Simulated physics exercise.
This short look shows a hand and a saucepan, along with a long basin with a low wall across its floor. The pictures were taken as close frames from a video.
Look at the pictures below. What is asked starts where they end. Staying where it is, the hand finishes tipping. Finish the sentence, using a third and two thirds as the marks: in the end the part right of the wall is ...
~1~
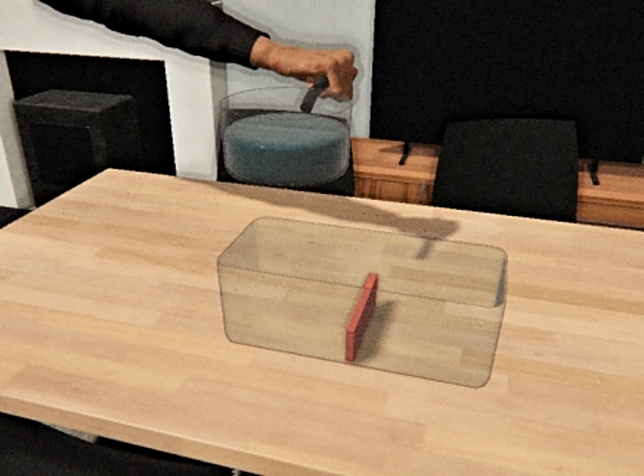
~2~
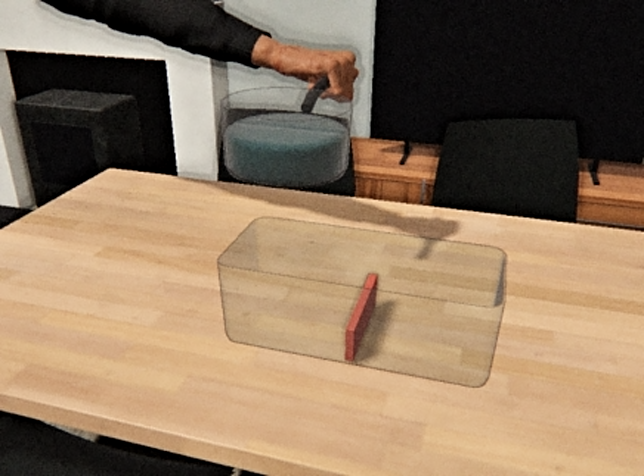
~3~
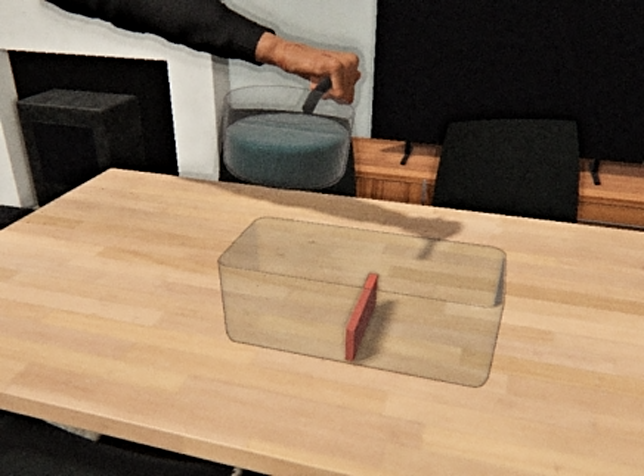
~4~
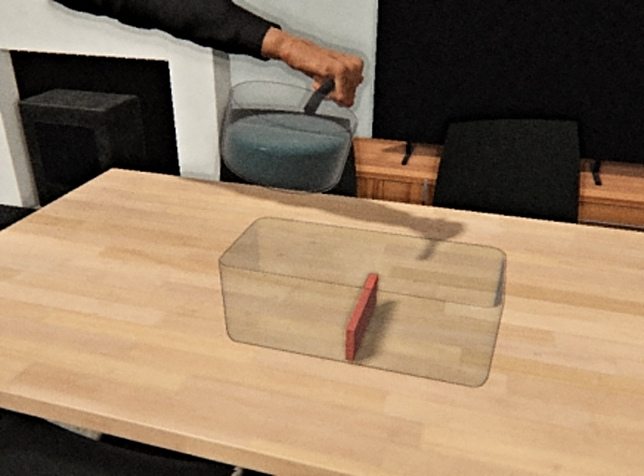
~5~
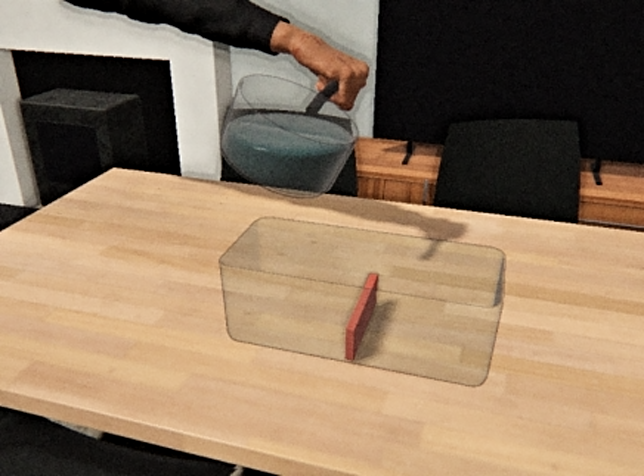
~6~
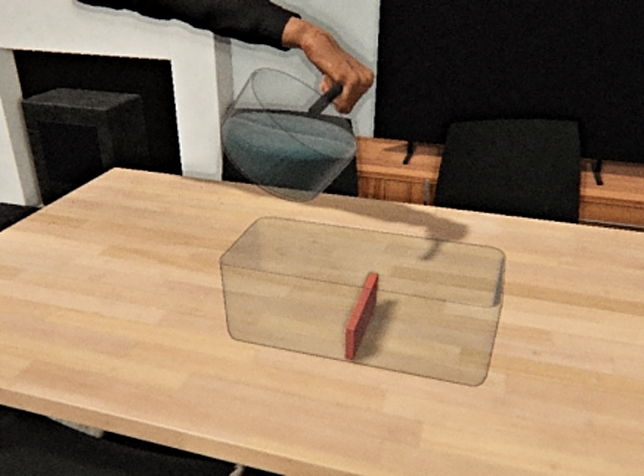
Between a third and two thirds of the whole.
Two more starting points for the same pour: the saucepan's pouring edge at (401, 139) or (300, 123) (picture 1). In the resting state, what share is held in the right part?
About 85 % the first time, about 10 % the second.
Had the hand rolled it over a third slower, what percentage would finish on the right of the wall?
It comes to 65 per cent or so.
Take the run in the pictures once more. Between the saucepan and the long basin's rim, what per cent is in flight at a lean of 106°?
Around 45 percent.
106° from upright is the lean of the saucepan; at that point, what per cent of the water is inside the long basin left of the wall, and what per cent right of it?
Roughly 0 % on the left side and 35 % on the right side.
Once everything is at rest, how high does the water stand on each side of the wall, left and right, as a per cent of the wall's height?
Left side: Approx. 30 %; right side: Approx. 40 %.
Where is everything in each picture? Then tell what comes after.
In the first frame, it leans 0°; its right rim is at (349, 109); the water meets the walls at (232, 123) and (347, 133); the long basin's rim runs from (237, 240) to (506, 278); the wall's top is at (363, 301).
In the second frame, it leans 2°; its right rim is at (350, 111); the water meets the walls at (232, 123) and (347, 134).
In the third frame, it leans 7°; its right rim is at (352, 118); the water meets the walls at (233, 123) and (348, 136).
In the fourth frame, it leans 14°; its right rim is at (355, 128); the water meets the walls at (234, 123) and (350, 138).
In the fifth frame, it leans 25°; its right rim is at (356, 141); the water meets the walls at (232, 121) and (353, 141).
In the sixth frame, it leans 37°; its right rim is at (354, 156); the water meets the walls at (231, 117) and (355, 145).
A moment on, the saucepan is tipped right over and 22 per cent is still to pour, 1 is left of the wall and 33 right of it.
Next, the saucepan is tipped right over and 2 per cent is still to pour, 33 is left of the wall and 57 right of it.
Then the saucepan is tipped right over and 0 per cent is still to pour, 41 is left of the wall and 56 right of it.
Later the saucepan is tipped right over and 0 per cent is still to pour, 41 is left of the wall and 56 right of it.
At rest 41 per cent lies left of the wall, 56 right of it and 2 outside.
